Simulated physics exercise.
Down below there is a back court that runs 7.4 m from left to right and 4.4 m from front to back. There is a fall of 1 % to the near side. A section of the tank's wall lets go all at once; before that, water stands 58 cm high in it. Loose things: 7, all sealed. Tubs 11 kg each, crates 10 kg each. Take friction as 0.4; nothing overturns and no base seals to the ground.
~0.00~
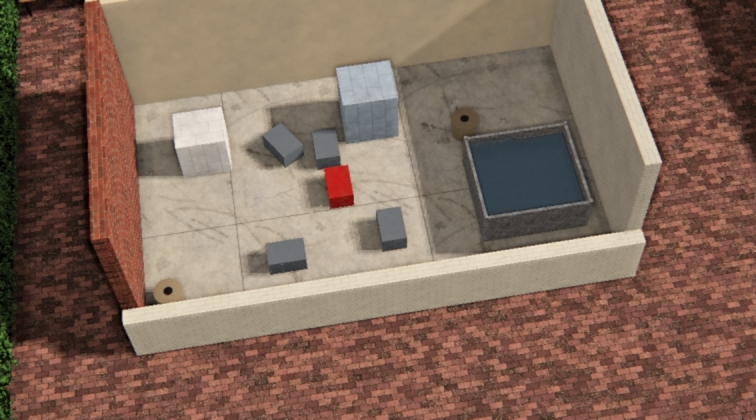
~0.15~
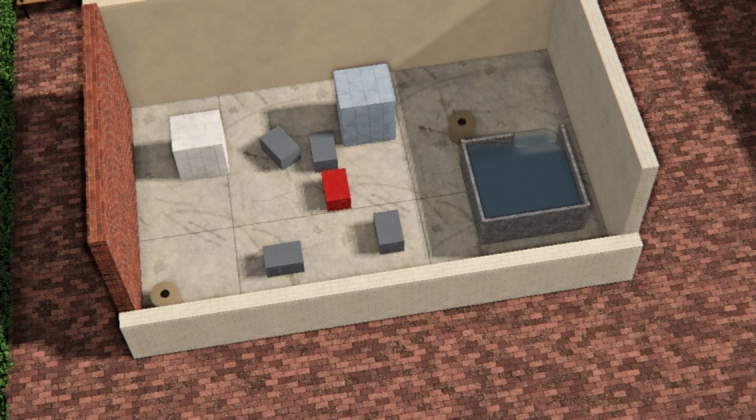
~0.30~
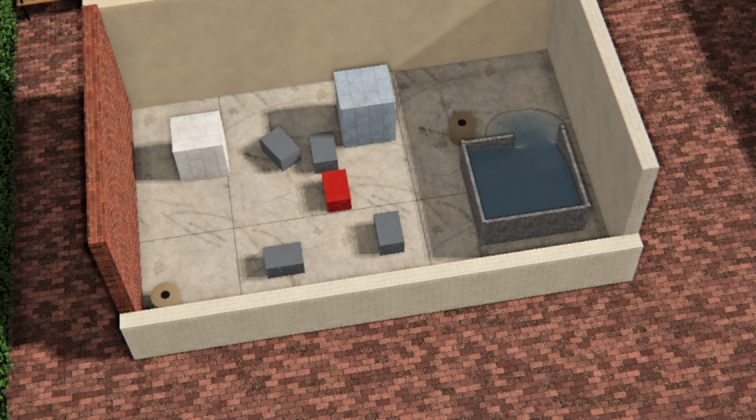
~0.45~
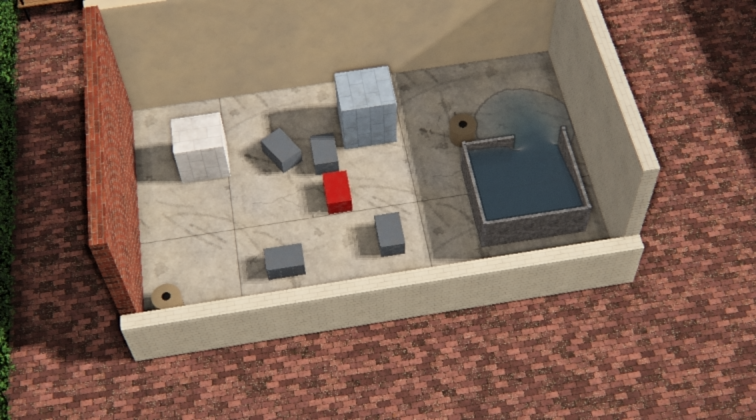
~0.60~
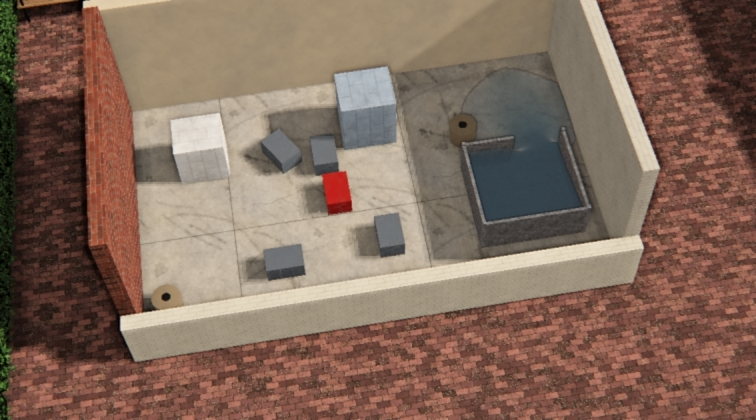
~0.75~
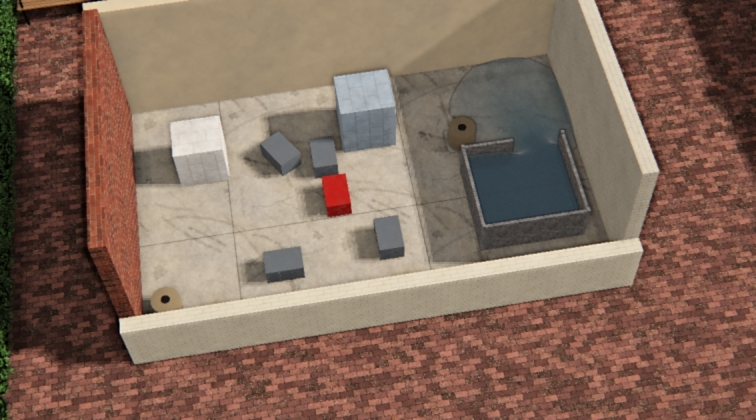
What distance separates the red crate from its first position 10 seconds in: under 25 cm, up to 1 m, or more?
The outcome will be no real movement.
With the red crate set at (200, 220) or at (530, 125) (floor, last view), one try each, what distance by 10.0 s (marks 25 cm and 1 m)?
From the first spot it does not really budge, and from the second it goes a long way.
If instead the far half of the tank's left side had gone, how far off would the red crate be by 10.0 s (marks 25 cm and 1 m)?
What happens next is that the red crate gets swept a long way.
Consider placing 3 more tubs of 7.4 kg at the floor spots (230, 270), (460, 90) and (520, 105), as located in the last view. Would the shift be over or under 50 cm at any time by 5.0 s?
In turn: Less, more, more.
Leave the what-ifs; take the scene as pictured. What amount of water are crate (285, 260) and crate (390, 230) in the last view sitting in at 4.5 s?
I'd put it at 0 cm and 3 cm respectively.
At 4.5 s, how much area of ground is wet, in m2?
Near 20 m2 in all.
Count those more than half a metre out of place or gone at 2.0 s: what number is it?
Answer: 0.
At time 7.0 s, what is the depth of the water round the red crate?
I'd say around 2 cm.
After 2.0 s the red crate is near (336, 190), 0.0 m from its start, aground; 0 afloat.
After 4.5 s the red crate is near (336, 190), 0.0 m from its start, aground; 0 afloat.
After 7.0 s the red crate is near (336, 190), 0.0 m from its start, aground; 0 afloat.
After 10.0 s the red crate is near (336, 190), 0.0 m from its start, aground; 2 afloat.
